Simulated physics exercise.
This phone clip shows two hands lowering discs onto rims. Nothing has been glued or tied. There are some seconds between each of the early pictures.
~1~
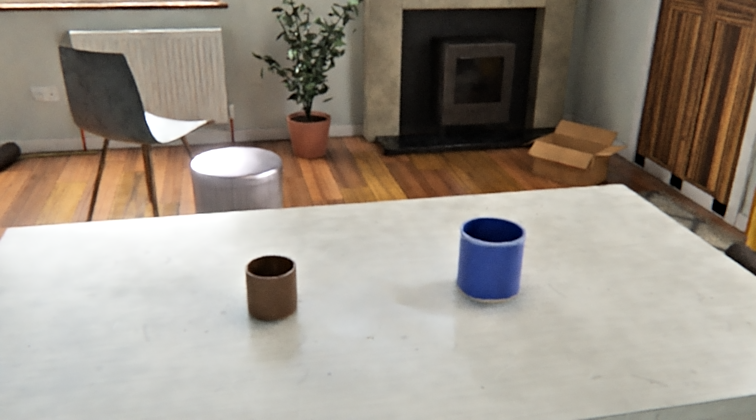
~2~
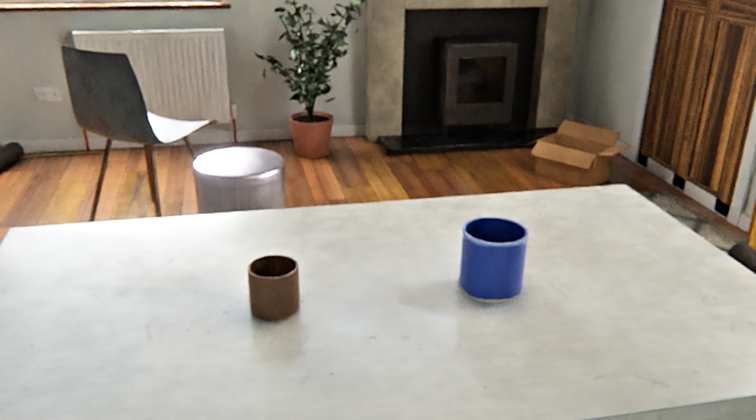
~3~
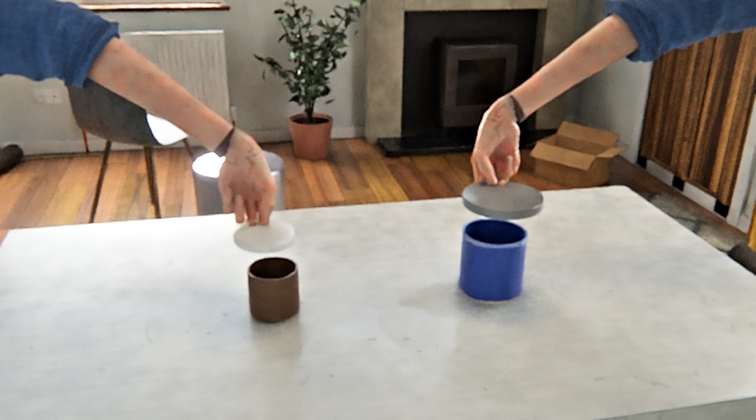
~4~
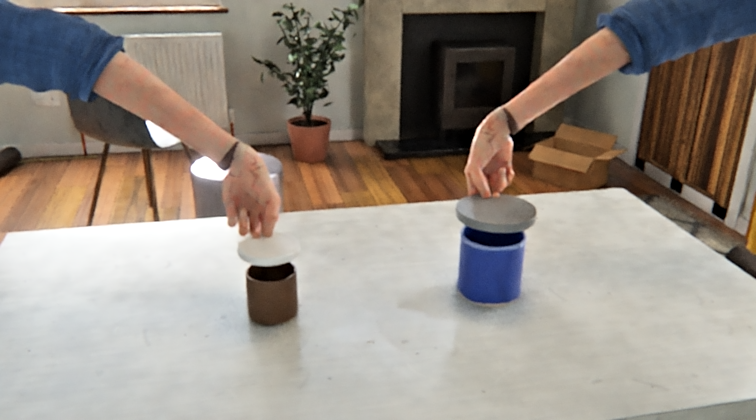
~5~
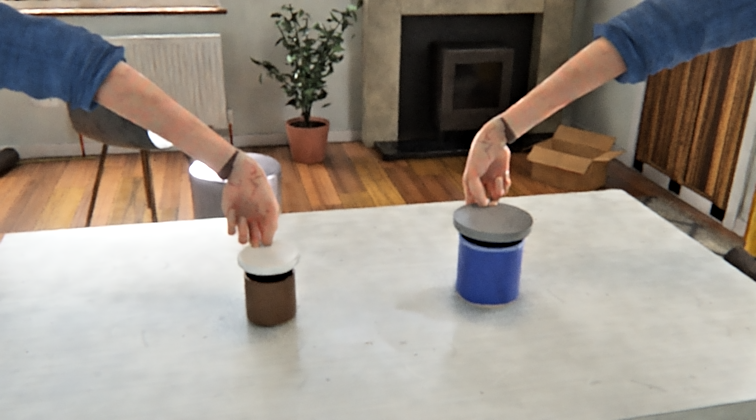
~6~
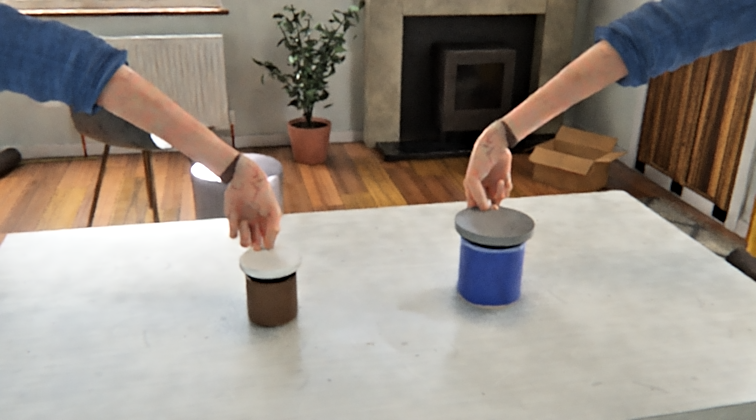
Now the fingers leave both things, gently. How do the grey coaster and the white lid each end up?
In the end, the grey coaster stays across the top, the white lid stays across the top.
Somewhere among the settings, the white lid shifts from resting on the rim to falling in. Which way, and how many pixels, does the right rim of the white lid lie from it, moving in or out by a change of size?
The flip comes at close to 8 pixels toward the left.
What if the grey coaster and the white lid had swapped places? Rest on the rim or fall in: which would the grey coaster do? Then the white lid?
Swapped, the grey coaster does not fall in and the white lid tumbles in.
Then, 0.10 s after the last picture, grey coaster moving near (494, 231); white lid moving near (271, 268).
At rest, the grey coaster rests on the rim, near (494, 231); the white lid rests on the rim, near (271, 268).
